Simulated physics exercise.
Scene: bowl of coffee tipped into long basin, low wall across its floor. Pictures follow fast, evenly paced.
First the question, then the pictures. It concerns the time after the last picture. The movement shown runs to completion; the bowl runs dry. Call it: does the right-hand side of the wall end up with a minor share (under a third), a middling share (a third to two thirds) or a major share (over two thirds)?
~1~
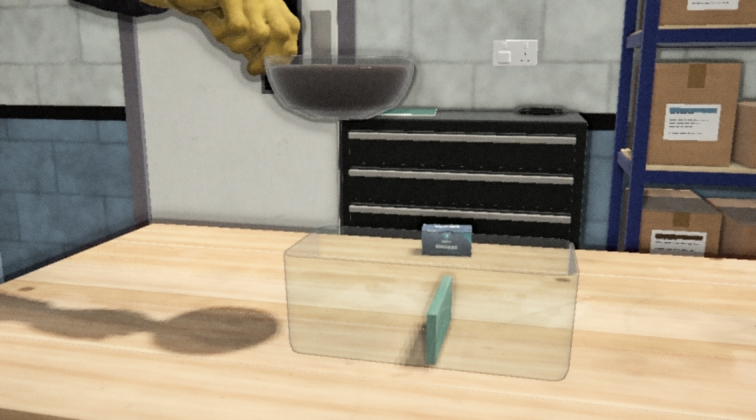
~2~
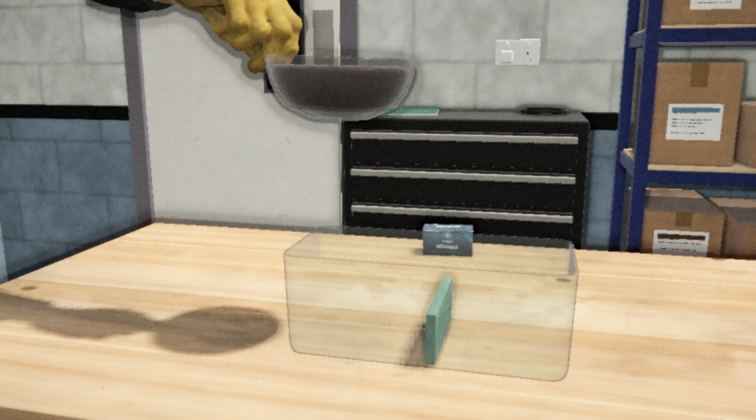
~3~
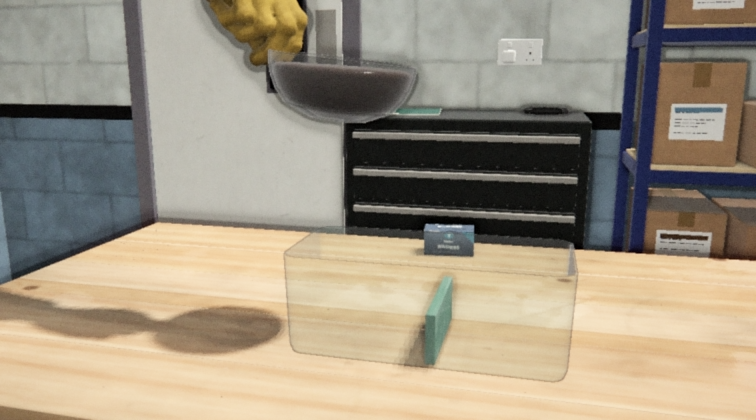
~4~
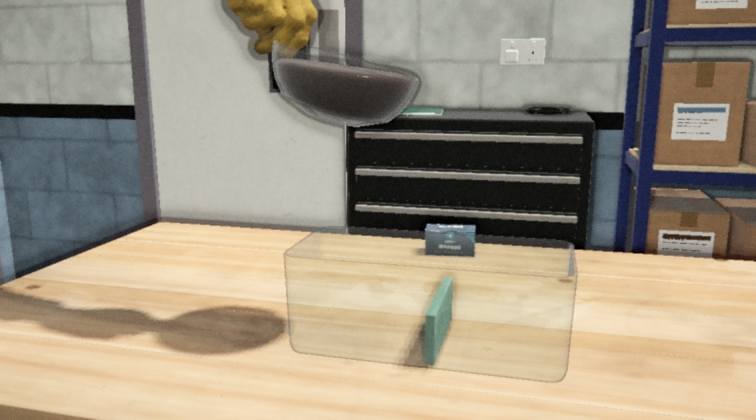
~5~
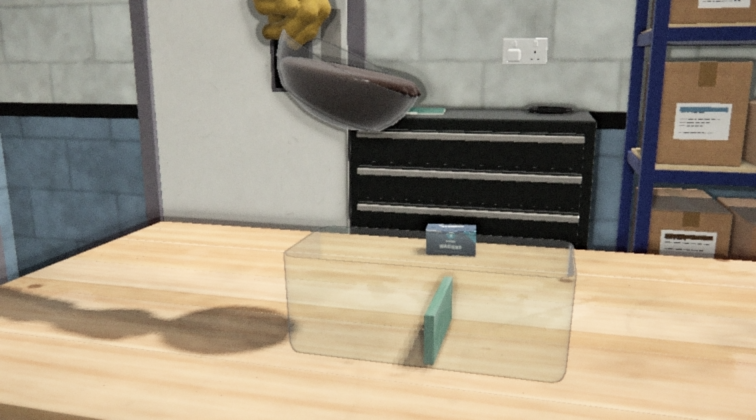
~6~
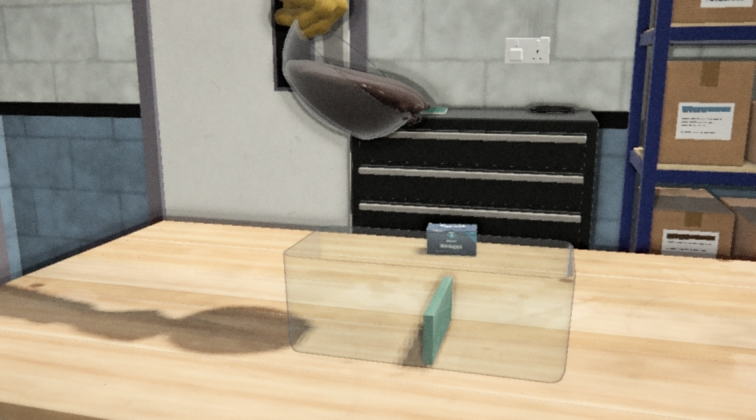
The right side gets a middling share.
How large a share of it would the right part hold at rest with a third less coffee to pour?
Estimate: Around 50 per cent.
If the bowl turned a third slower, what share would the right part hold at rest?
It works out near 65 %.
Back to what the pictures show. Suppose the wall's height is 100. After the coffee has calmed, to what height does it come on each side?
On the left it's around 20 per cent; on the right, 40 per cent.
A moment on, the tilt is 114° and 1 per cent is still to pour, 7 is left of the wall and 50 right of it.
Next, the tilt is 121° and 0 per cent is still to pour, 33 is left of the wall and 43 right of it.
Then the tilt is 121° and 0 per cent is still to pour, 35 is left of the wall and 49 right of it.
Later the tilt is 121° and 0 per cent is still to pour, 38 is left of the wall and 53 right of it.
In the end 38 per cent lies left of the wall, 52 right of it and 9 outside.
